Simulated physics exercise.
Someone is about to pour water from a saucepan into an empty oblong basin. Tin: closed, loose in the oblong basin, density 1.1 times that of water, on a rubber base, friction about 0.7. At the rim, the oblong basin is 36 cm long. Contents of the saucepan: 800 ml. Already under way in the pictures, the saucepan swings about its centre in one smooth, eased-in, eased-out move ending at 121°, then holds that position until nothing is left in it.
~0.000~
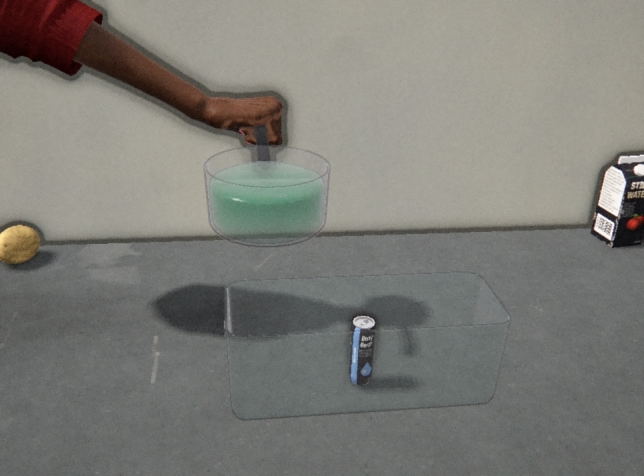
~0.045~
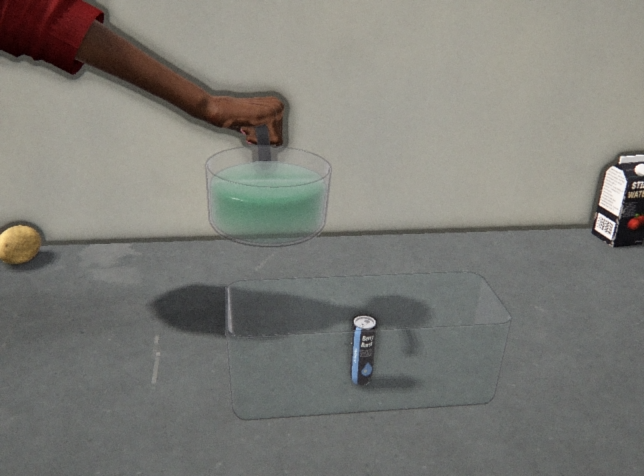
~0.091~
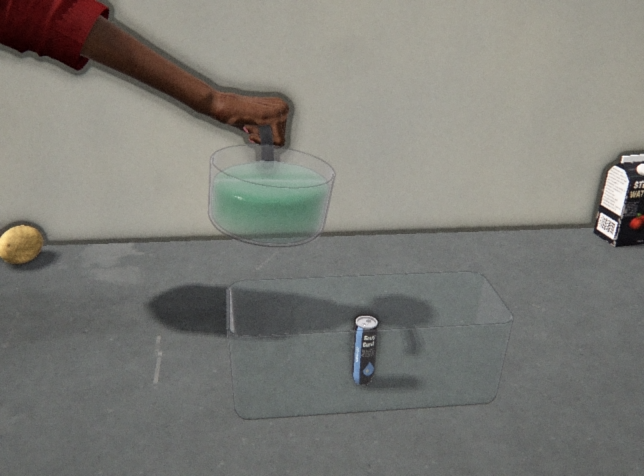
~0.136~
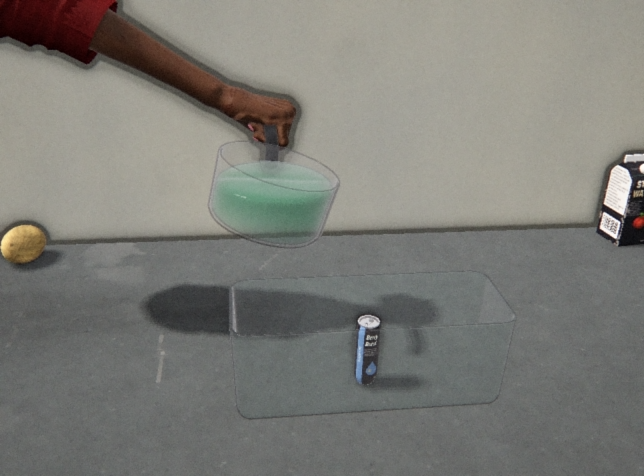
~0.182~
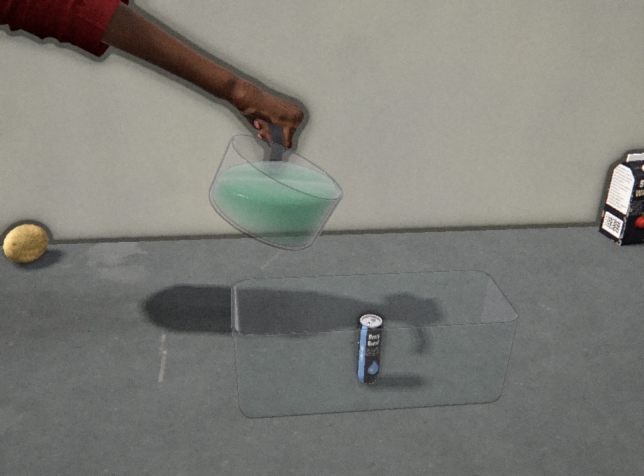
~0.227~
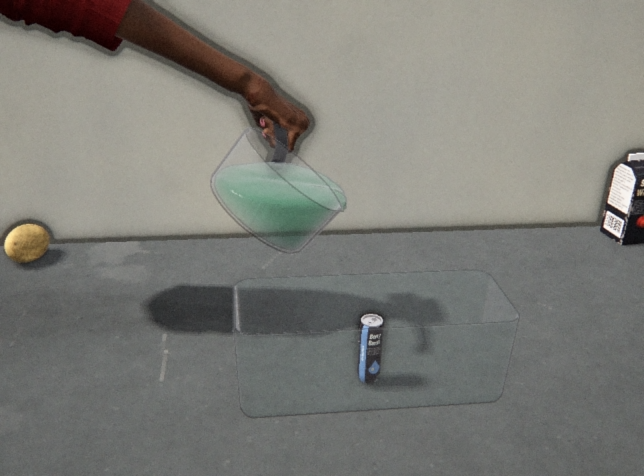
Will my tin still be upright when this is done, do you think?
It fails to stay erect.
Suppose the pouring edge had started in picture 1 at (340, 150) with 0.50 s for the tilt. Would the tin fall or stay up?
Then the tin comes down.
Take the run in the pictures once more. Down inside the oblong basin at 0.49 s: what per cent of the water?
About 42%.
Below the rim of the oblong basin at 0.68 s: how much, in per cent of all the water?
Around 96 in a hundred.
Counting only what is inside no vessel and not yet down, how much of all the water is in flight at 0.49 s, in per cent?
About 44 per cent.
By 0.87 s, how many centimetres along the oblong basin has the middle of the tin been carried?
Close to 8 cm.
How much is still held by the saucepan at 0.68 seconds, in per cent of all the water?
What remains is about 1 percent of it all.
Then, 0.49 s in, the tilt is 112° and 14 per cent is still to pour; the tin stands where it began.
Then, 0.68 s in, the tilt is 121° and 1 per cent is still to pour; the tin leans 7°.
Then, 0.87 s in, the tilt is 121° and 0 per cent is still to pour; the tin lies on its side.
Then, 1.09 s in, the tilt is 121° and 0 per cent is still to pour; the tin lies on its side.
Finally, the tin lies on its side.
